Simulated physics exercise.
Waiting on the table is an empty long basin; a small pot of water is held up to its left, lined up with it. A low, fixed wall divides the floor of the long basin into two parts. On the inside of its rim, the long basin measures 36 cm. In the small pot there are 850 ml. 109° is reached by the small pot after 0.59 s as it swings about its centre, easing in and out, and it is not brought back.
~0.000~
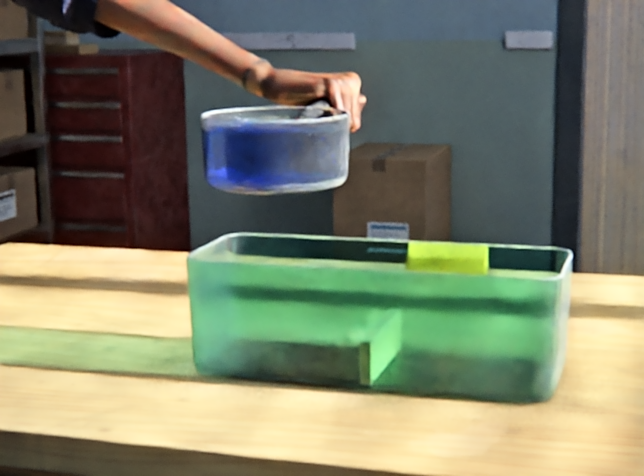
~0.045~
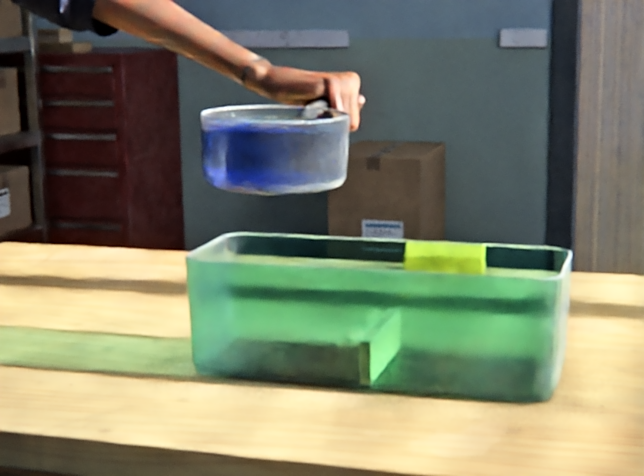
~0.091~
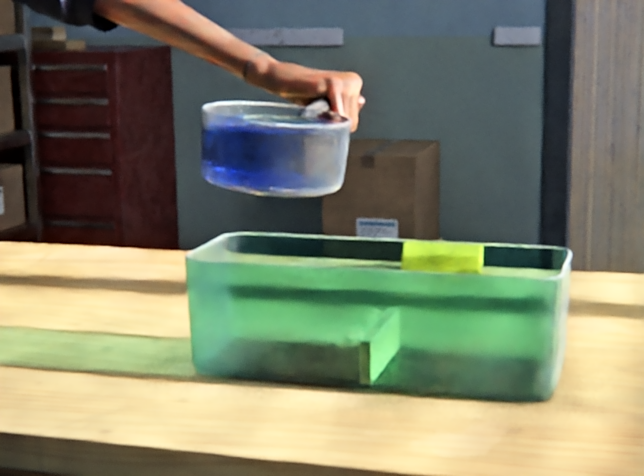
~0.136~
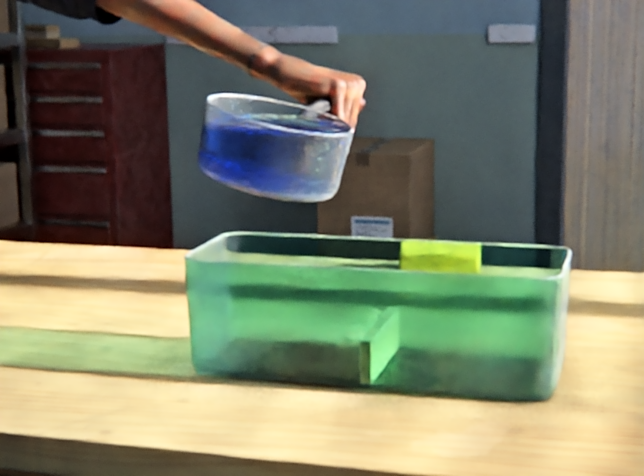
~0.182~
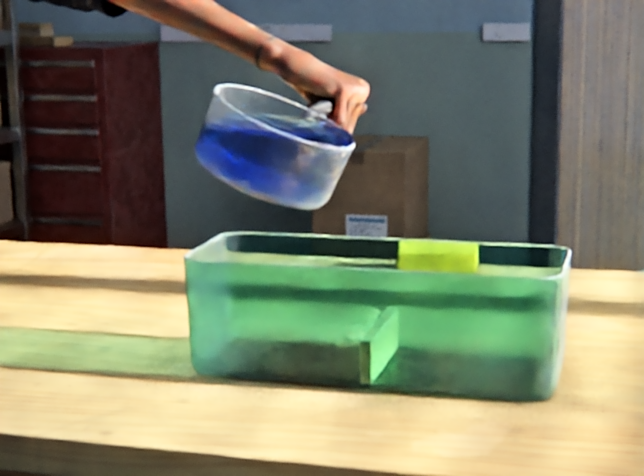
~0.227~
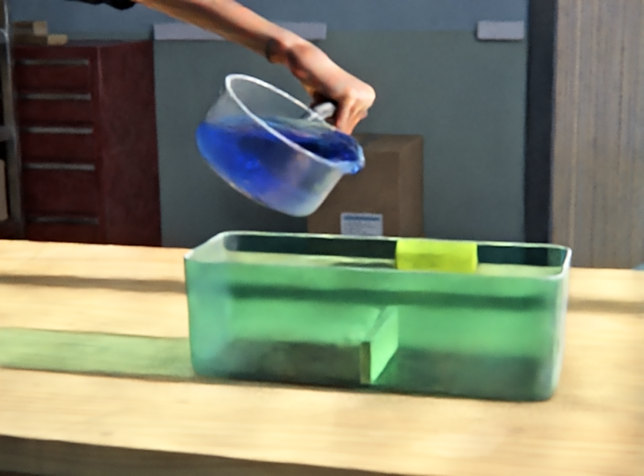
A hand tilts a clear pot of blue water rightward above a long green basin.
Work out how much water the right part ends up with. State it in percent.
I would put it at 51 per cent.
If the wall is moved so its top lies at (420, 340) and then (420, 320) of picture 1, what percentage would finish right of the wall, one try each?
First 30, then 15 per cent.
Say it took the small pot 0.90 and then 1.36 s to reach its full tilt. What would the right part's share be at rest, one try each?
In turn about 65 and 70 per cent.
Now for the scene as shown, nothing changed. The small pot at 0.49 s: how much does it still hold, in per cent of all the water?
Portion remaining: Approx. 18 per cent.
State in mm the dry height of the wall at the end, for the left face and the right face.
Left roughly 26 mm; right roughly 22 mm.
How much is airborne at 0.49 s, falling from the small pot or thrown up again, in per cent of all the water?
Some 28 % is the figure.
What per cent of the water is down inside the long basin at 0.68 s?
My estimate is about 88 percent.
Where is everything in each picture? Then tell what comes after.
The first picture shows tilt 0°; pouring edge (345, 118); surface from (212, 124) to (345, 127); the long basin's rim runs from (207, 248) to (566, 266); the wall's top is at (382, 326).
The second picture shows tilt 2°; pouring edge (345, 119); surface from (211, 123) to (345, 127).
The third picture shows tilt 6°; pouring edge (347, 125); surface from (212, 120) to (346, 128).
The fourth picture shows tilt 14°; pouring edge (349, 135); surface from (213, 120) to (349, 131).
The fifth picture shows tilt 24°; pouring edge (350, 149); surface from (212, 121) to (349, 140); 2 per cent is over the edge.
The sixth picture shows tilt 35°; pouring edge (348, 164); surface from (209, 121) to (336, 146); 7 per cent is over the edge.
After 0.49 s the tilt is 101° and 17 per cent is still to pour, 16 is left of the wall and 40 right of it.
After 0.68 s the tilt is 109° and 3 per cent is still to pour, 39 is left of the wall and 49 right of it.
After 0.87 s the tilt is 109° and 0 per cent is still to pour, 45 is left of the wall and 51 right of it.
After 1.09 s the tilt is 109° and 0 per cent is still to pour, 46 is left of the wall and 51 right of it.
In the end 46 per cent lies left of the wall, 51 right of it and 3 outside.
